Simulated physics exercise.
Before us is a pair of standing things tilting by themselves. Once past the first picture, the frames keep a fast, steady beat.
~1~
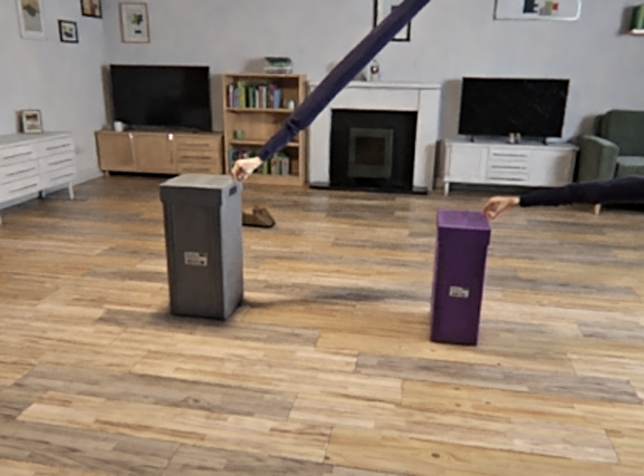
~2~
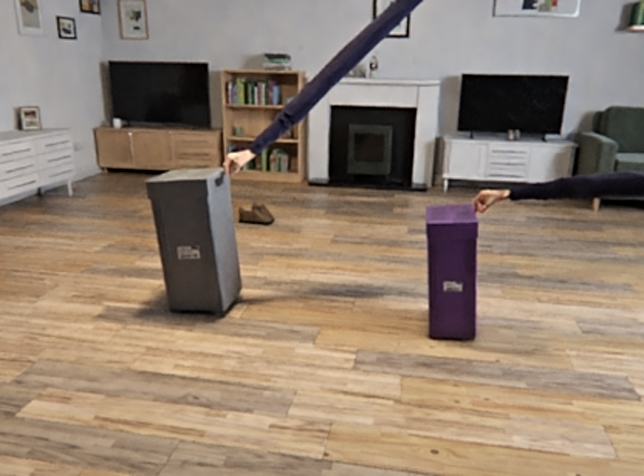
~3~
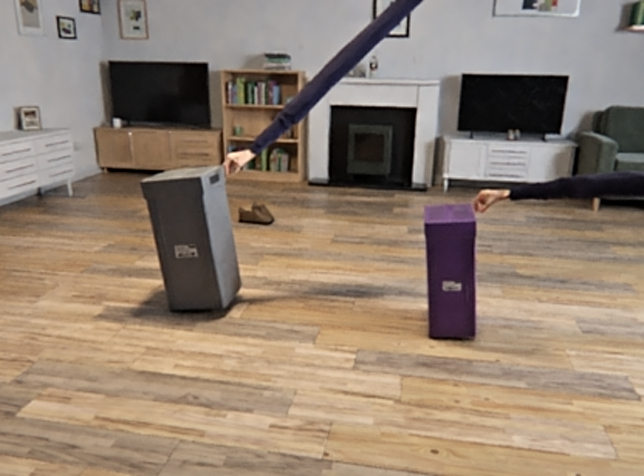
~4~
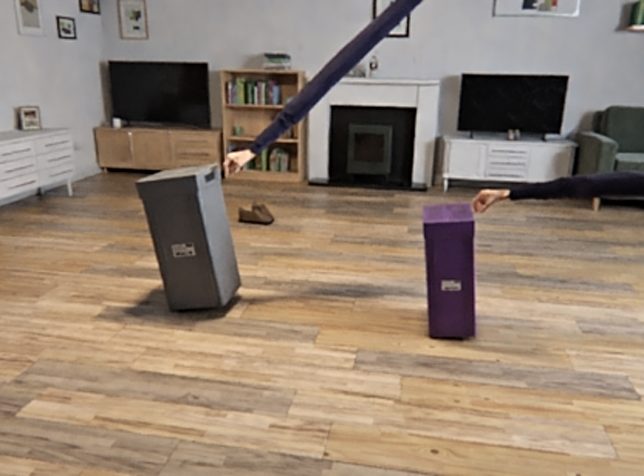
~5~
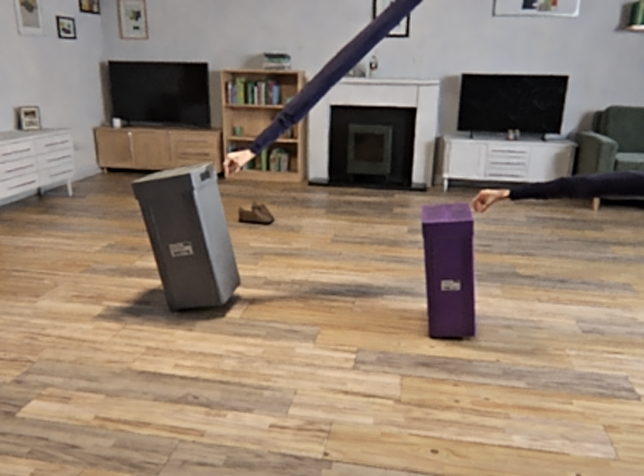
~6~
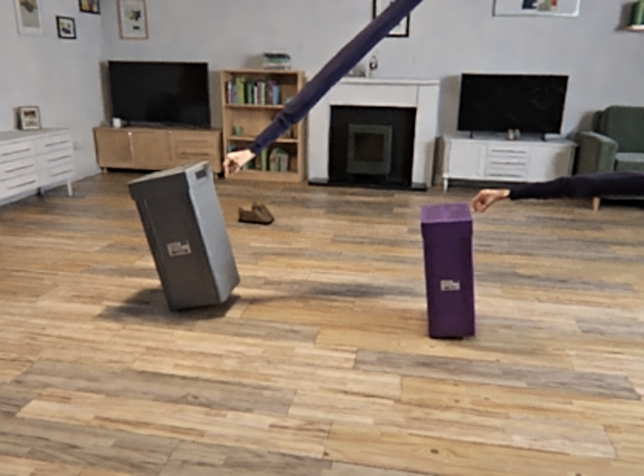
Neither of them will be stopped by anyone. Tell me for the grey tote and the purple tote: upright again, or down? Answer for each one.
Grey tote - down, purple tote - upright again.
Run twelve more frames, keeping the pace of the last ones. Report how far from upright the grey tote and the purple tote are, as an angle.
Tilts at that frame: 30° and 0°.
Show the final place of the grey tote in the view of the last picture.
About (120, 268).
Then, 0.32 s later than the last frame, grey tote 36° off upright near (162, 234); purple tote 4° off upright near (460, 271).
Then, 0.60 s later than the last frame, grey tote 71° off upright near (129, 250); purple tote 2° off upright near (454, 271).
When it is over, the grey tote goes down on its side, near (120, 268); the purple tote returns to its base, near (456, 272).
